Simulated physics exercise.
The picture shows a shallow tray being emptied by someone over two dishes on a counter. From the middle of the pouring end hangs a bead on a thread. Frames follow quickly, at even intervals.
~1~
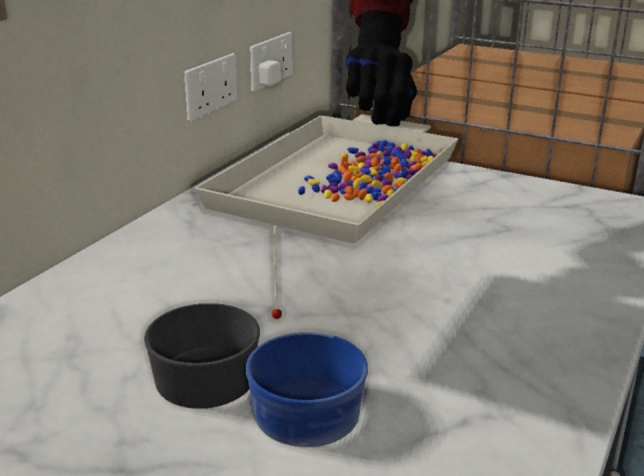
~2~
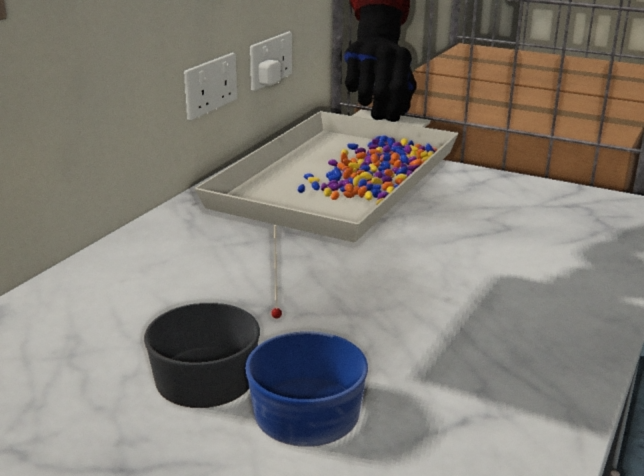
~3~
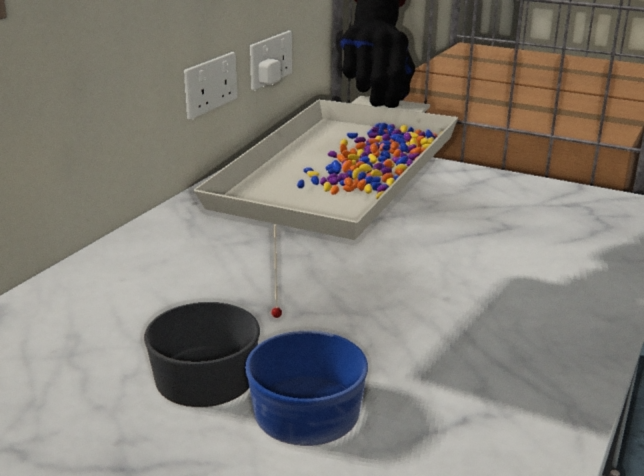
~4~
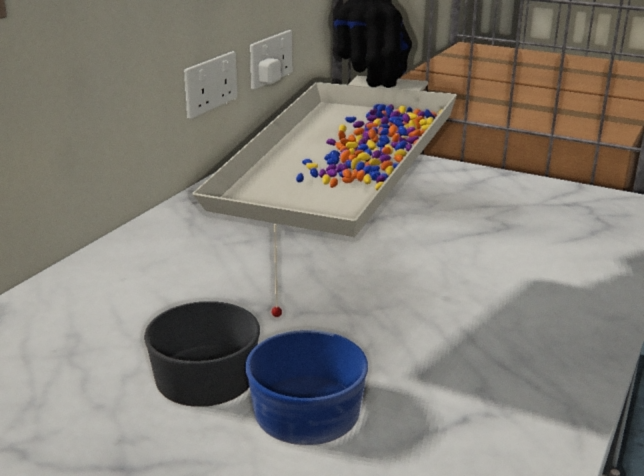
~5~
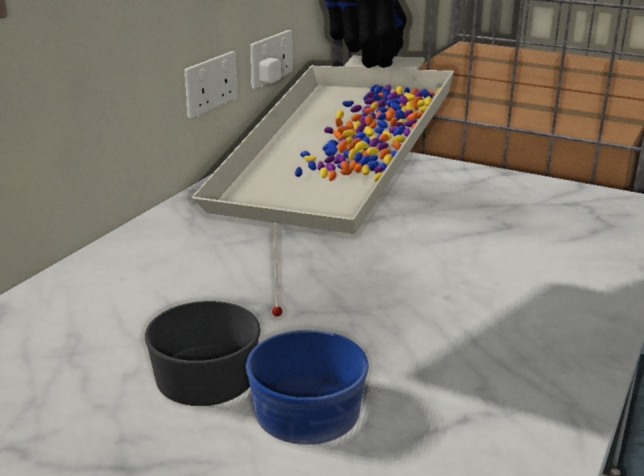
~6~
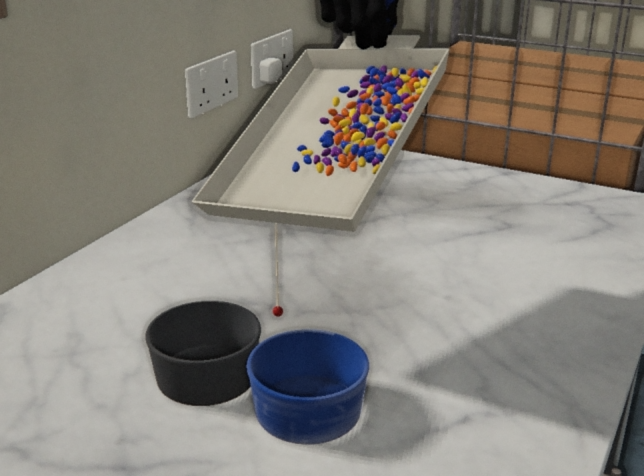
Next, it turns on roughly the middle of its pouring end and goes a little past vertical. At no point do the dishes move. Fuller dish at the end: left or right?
Left.
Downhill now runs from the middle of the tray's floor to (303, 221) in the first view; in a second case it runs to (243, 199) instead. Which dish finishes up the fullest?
The rightmost dish; the leftmost dish.
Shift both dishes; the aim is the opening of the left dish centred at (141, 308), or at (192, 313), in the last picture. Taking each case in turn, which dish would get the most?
In turn: The right one; the left-hand dish.
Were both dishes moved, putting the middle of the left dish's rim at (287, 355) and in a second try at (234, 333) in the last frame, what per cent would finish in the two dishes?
First placement near 10 percent, second near 60 percent.
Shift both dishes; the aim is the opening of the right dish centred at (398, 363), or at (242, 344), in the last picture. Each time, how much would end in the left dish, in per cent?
10 %, then 30 %.
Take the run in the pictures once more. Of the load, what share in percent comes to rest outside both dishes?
It comes to some 10 in a hundred.
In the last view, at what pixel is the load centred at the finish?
The centre ends up roughly at (199, 368).
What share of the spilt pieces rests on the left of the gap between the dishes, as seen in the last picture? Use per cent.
100 per cent, roughly.
Soon after the last picture, tray tipped steeply; most on the tray; about a quarter in the air.
A little later, tray tipped past a quarter turn; a small part on the tray; a stray few in the right dish; about two thirds in the left dish; a small part outside both; a small part in the air.
Later still, tray tipped past a quarter turn; a small part in the right dish; most in the left dish; a small part outside both.
At rest, tray tipped past a quarter turn; a small part in the right dish; most in the left dish; a small part outside both.
